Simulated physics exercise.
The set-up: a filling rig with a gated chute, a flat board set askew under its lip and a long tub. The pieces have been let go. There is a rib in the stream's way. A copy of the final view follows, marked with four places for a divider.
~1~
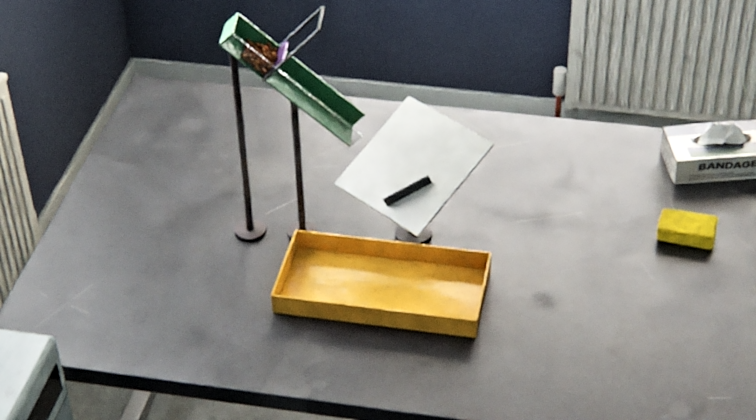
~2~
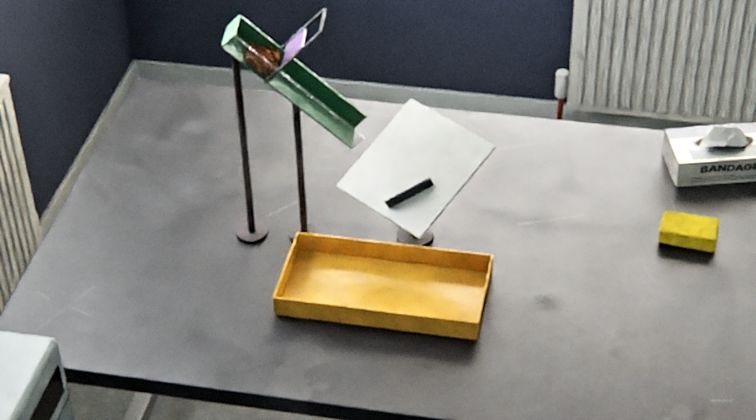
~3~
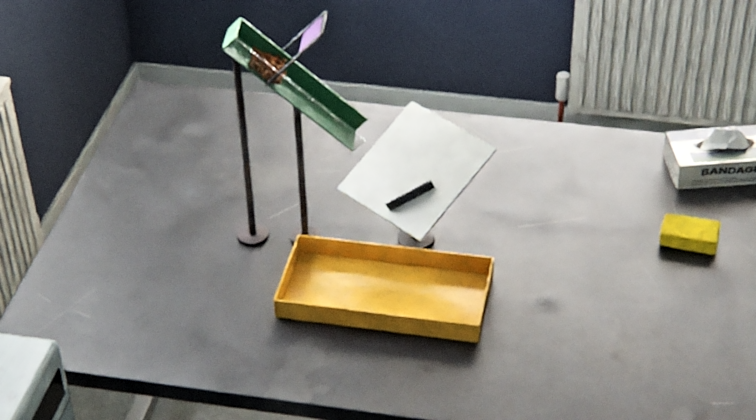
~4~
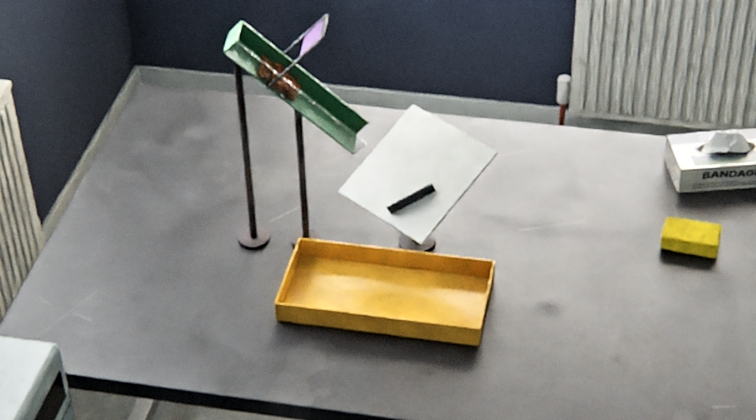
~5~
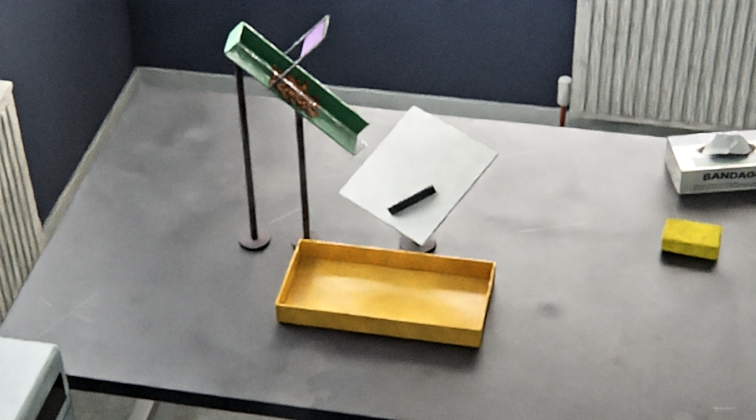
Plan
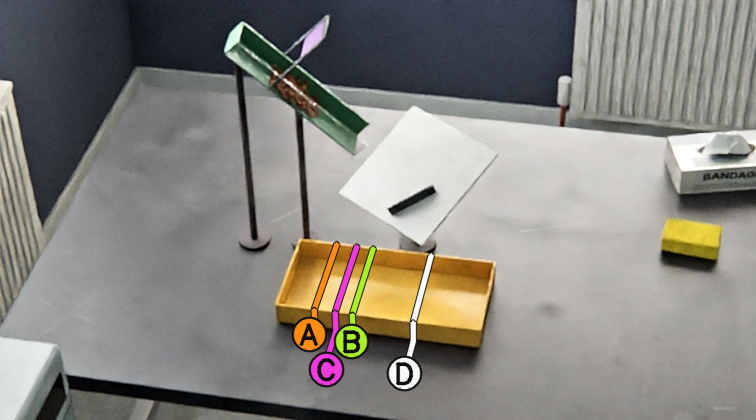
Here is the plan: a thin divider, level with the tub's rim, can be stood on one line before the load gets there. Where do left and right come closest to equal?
It is C.
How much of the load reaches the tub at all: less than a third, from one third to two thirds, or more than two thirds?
It is more than two thirds.
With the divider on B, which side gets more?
The left side.
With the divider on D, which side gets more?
The left side.
On the marked copy, line A crosses the front rim at (314, 309); line B crosses the front rim at (352, 314); line C crosses the front rim at (335, 311); line D crosses the front rim at (413, 321).
With A, of what is caught, a small part on the left of the divider, nearly all on the right.
With B, of what is caught, nearly all on the left of the divider, a small part on the right.
With C, of what is caught, about half on the left of the divider, about half on the right.
With D, of what is caught, nearly all on the left of the divider, a stray few on the right.
